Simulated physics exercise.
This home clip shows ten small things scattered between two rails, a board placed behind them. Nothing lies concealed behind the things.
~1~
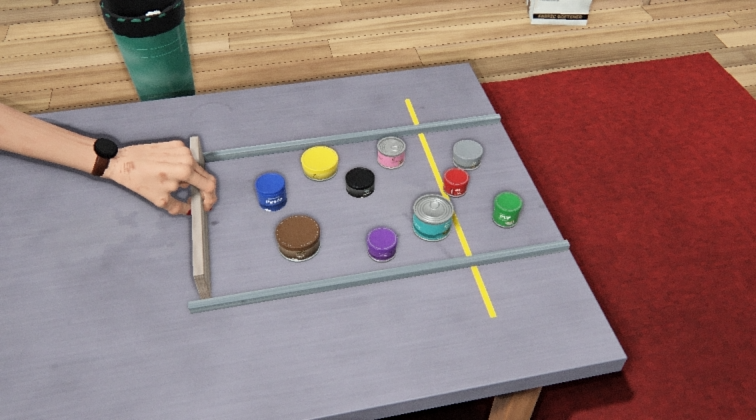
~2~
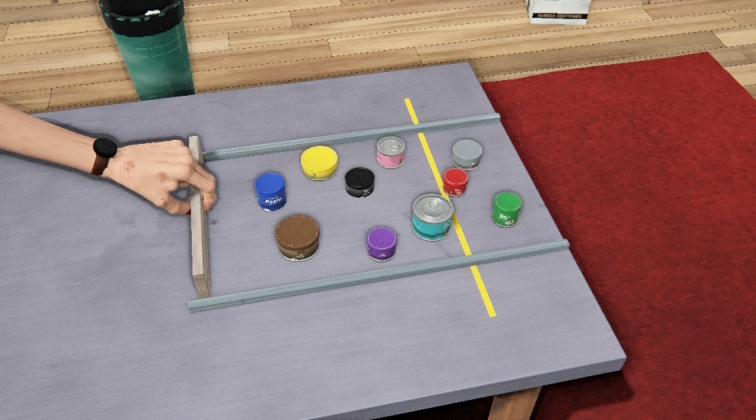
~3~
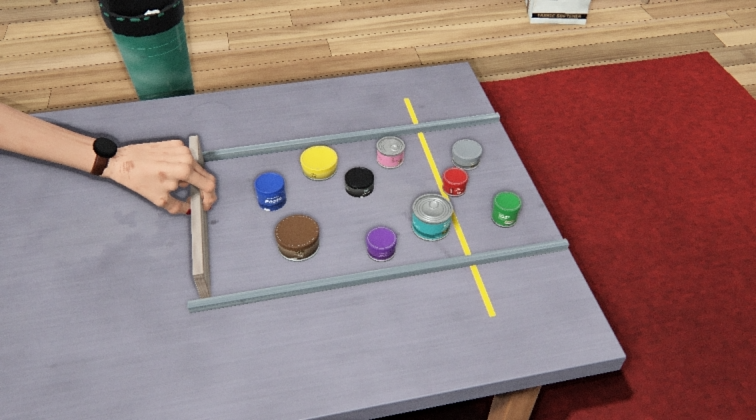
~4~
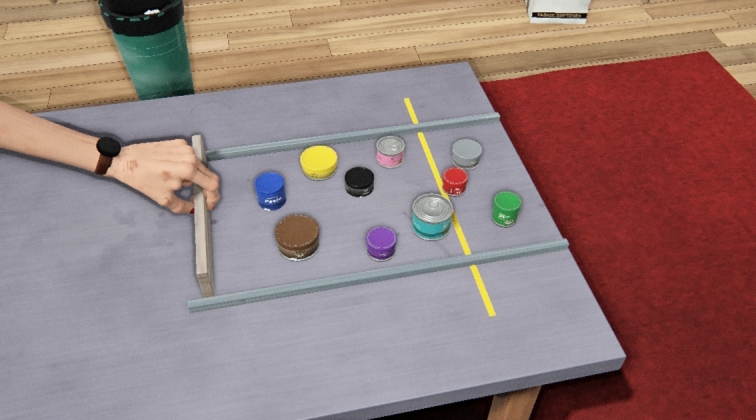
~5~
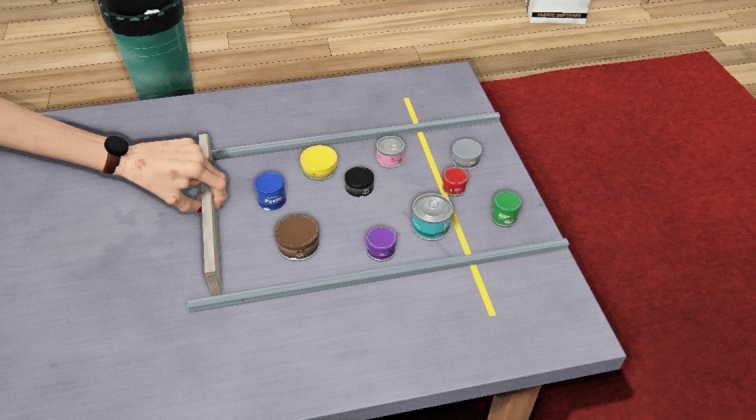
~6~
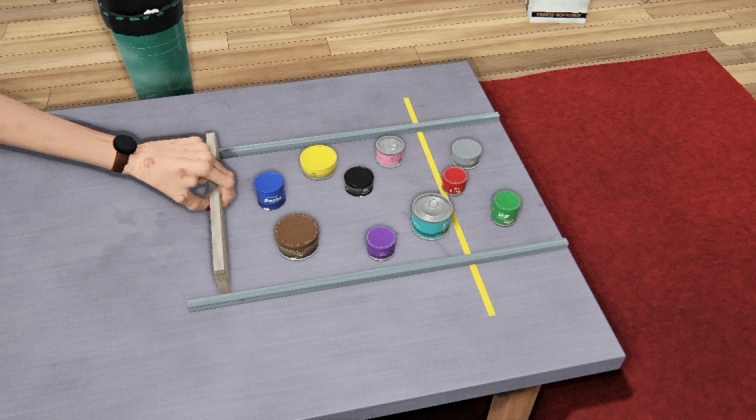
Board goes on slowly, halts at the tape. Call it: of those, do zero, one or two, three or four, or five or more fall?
Zero fall.
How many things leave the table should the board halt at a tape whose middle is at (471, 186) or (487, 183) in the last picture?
Counts per try: 2 and 4.
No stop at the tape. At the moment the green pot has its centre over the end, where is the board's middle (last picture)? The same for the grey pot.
Middle: Roughly (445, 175); roughly (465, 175).
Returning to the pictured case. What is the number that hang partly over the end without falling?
The overhang total is 1.
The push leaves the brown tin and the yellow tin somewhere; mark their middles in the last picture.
You'll see the brown tin at (475, 209), with the yellow tin at (444, 145).
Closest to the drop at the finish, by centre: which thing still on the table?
It would be the green pot.
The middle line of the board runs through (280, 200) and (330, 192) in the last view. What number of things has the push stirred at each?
Moved so far: 2, later 5.
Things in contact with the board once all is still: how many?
In contact: 4.
Soon after, none off yet; green pot at rest near (506, 209); grey pot at rest near (466, 154); red tin at rest near (454, 182).
Then, none off yet; green pot at rest near (508, 209); grey pot at rest near (466, 154); red tin at rest near (455, 182).
At rest, the number that fall off is zero.
